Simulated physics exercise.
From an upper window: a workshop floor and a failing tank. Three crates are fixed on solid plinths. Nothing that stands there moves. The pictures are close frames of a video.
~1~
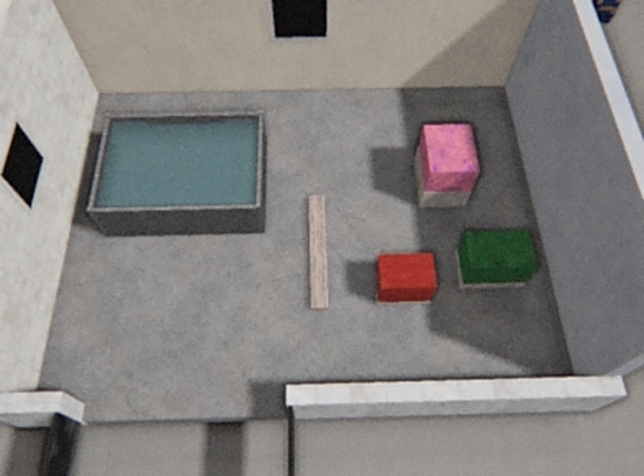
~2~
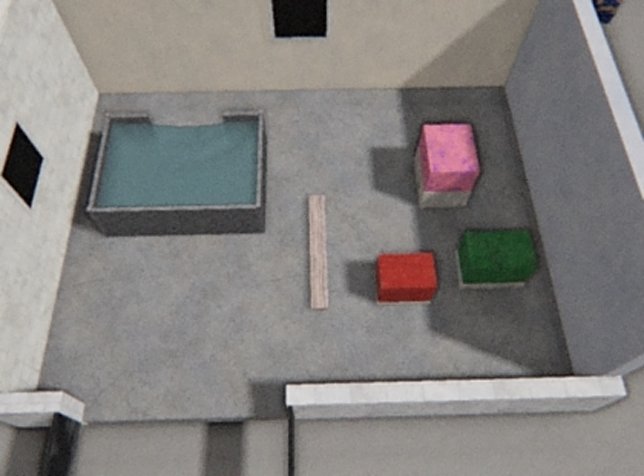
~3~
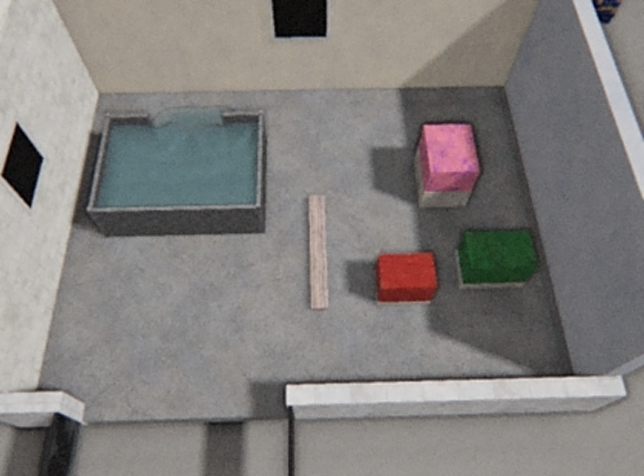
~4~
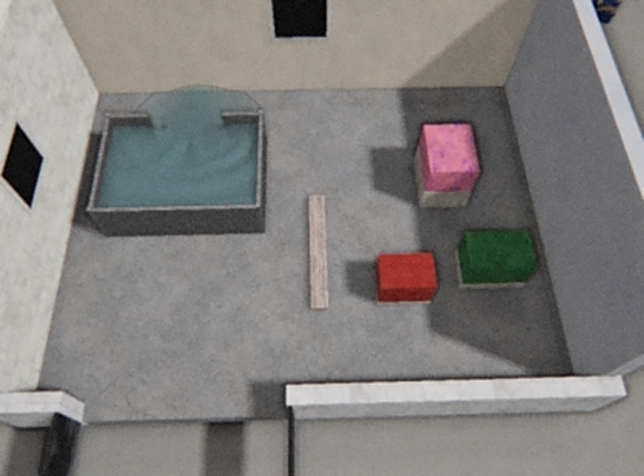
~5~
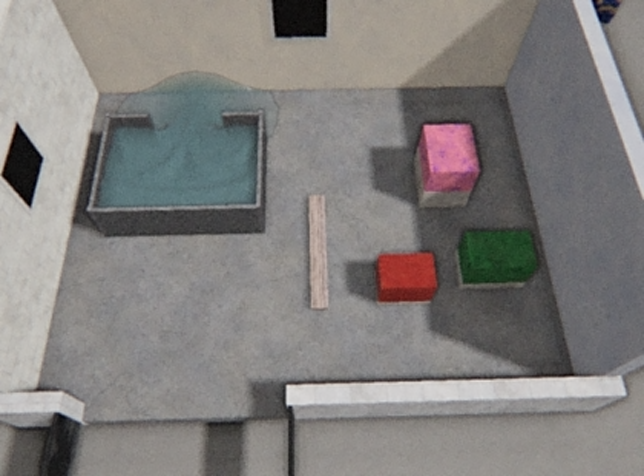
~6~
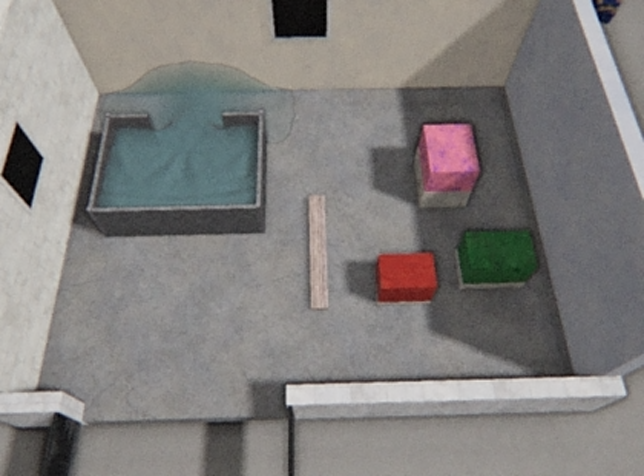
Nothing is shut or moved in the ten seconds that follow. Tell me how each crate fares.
In the end: The pink crate stays dry; the red crate gets wet; the green crate stays dry.
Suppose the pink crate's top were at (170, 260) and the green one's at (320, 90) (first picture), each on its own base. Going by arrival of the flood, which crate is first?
That is the green one.
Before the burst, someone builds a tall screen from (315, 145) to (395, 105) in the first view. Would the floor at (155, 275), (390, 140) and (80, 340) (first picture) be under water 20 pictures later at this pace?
One after the other: Dry, not flooded, awash.
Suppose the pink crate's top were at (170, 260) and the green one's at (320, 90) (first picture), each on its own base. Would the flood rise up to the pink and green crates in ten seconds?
Then: The pink crate stays dry, the green crate is soaked.
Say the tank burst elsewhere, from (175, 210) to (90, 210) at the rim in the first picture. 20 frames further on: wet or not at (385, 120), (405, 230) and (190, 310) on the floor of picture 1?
In turn: Not flooded, not flooded, flooded.
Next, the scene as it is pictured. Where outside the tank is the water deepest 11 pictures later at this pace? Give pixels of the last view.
I would point to (100, 93).
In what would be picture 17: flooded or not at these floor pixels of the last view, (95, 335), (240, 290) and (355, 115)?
In that order: Clear, not flooded, awash.
A moment on, water covers 15 % of the floor; the pink crate not reached, the red crate not reached, the green crate not reached.
Next, water covers 35 % of the floor; the pink crate water round its plinth, the red crate not reached, the green crate not reached.
Then, water covers 55 % of the floor; the pink crate water round its plinth, the red crate water round its plinth, the green crate water round its plinth.
Later, water covers 80 % of the floor; the pink crate water round its plinth, the red crate water round its plinth, the green crate water round its plinth.
In the end, water covers 95 % of the floor; the pink crate stayed above the water, the red crate was topped, the green crate stayed above the water.
